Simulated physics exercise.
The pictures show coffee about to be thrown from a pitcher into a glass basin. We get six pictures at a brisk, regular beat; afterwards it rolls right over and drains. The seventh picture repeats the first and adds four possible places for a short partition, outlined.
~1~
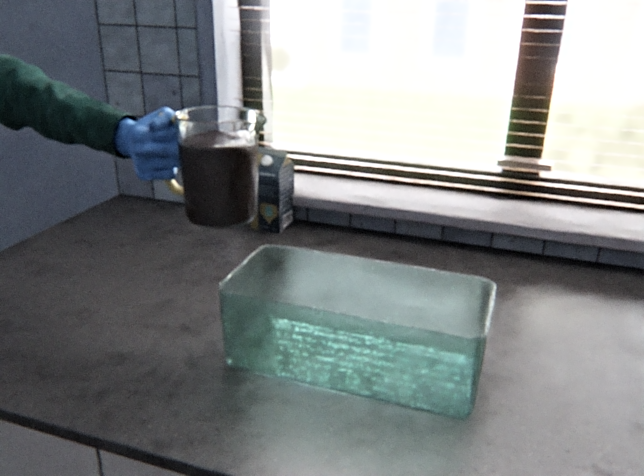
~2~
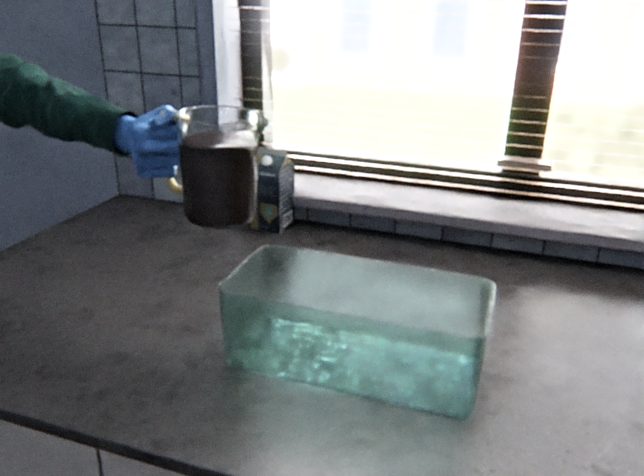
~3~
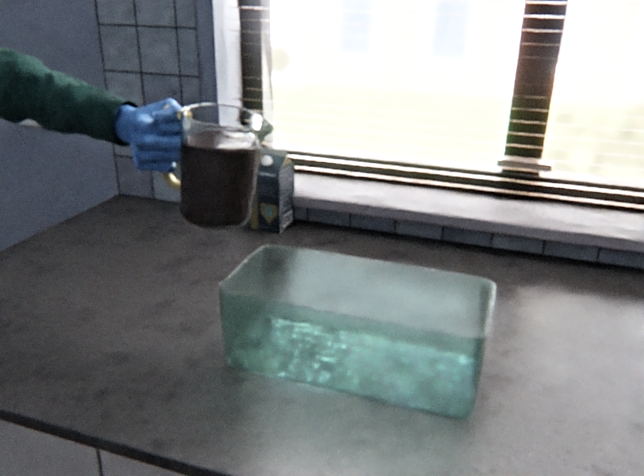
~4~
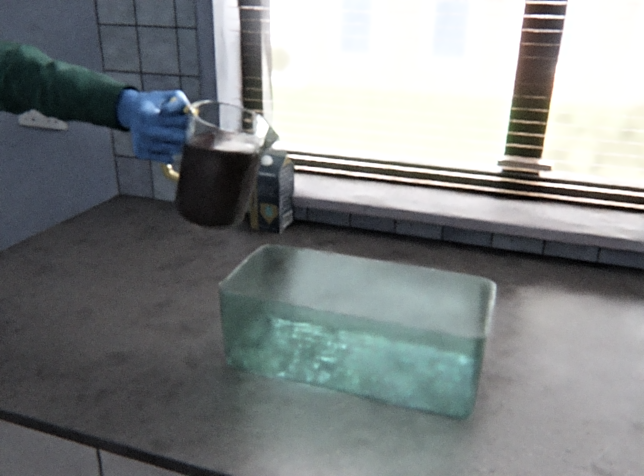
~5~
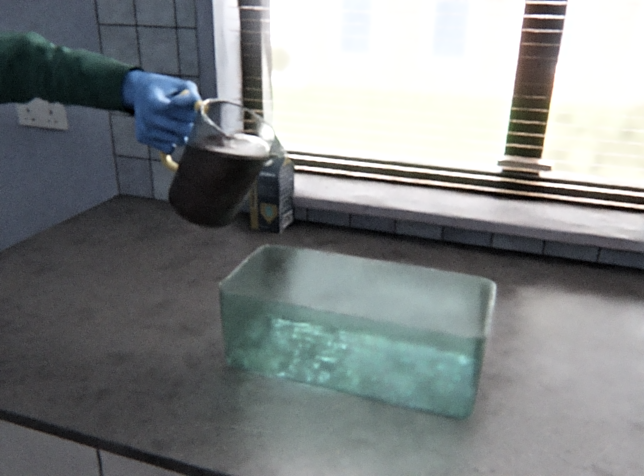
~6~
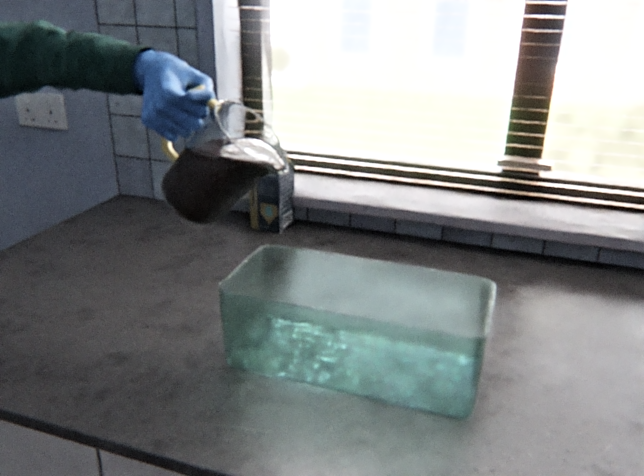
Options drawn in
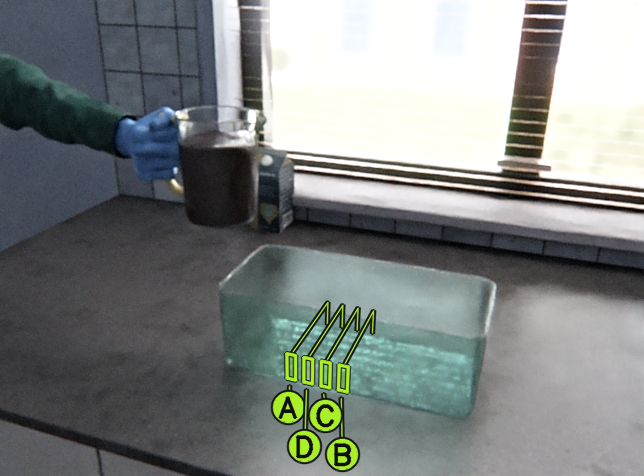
A blue-gloved hand held a glass pitcher of coffee upright near a clear glass basin on the counter, then gradually tilted it to the right until it leaned steeply, with the coffee still inside.
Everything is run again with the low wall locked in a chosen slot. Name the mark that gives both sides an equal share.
Go for A.
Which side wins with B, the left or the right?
The left side.
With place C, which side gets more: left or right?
The left side.
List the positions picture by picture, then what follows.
Upright, lip at (266, 121); basin from (227, 361) to (473, 417); nothing has left yet.
Upright, lip at (268, 123); nothing has left yet.
Tipped about 8°, lip at (272, 129); nothing has left yet.
Tipped about 17°, lip at (278, 140); nothing has left yet.
Tipped about 28°, lip at (284, 155); nothing has left yet.
Tipped about 42°, lip at (286, 173); nothing has left yet.
On the marked copy, A at (289, 386); B at (341, 398); C at (323, 394); D at (306, 389).
Choosing A, about 51 % ends left of the wall and 46 % right of it; 3 % is lost outside.
Choosing B, about 85 % ends left of the wall and 10 % right of it; 5 % is lost outside.
Choosing C, about 82 % ends left of the wall and 11 % right of it; 7 % is lost outside.
Choosing D, about 71 % ends left of the wall and 21 % right of it; 8 % is lost outside.
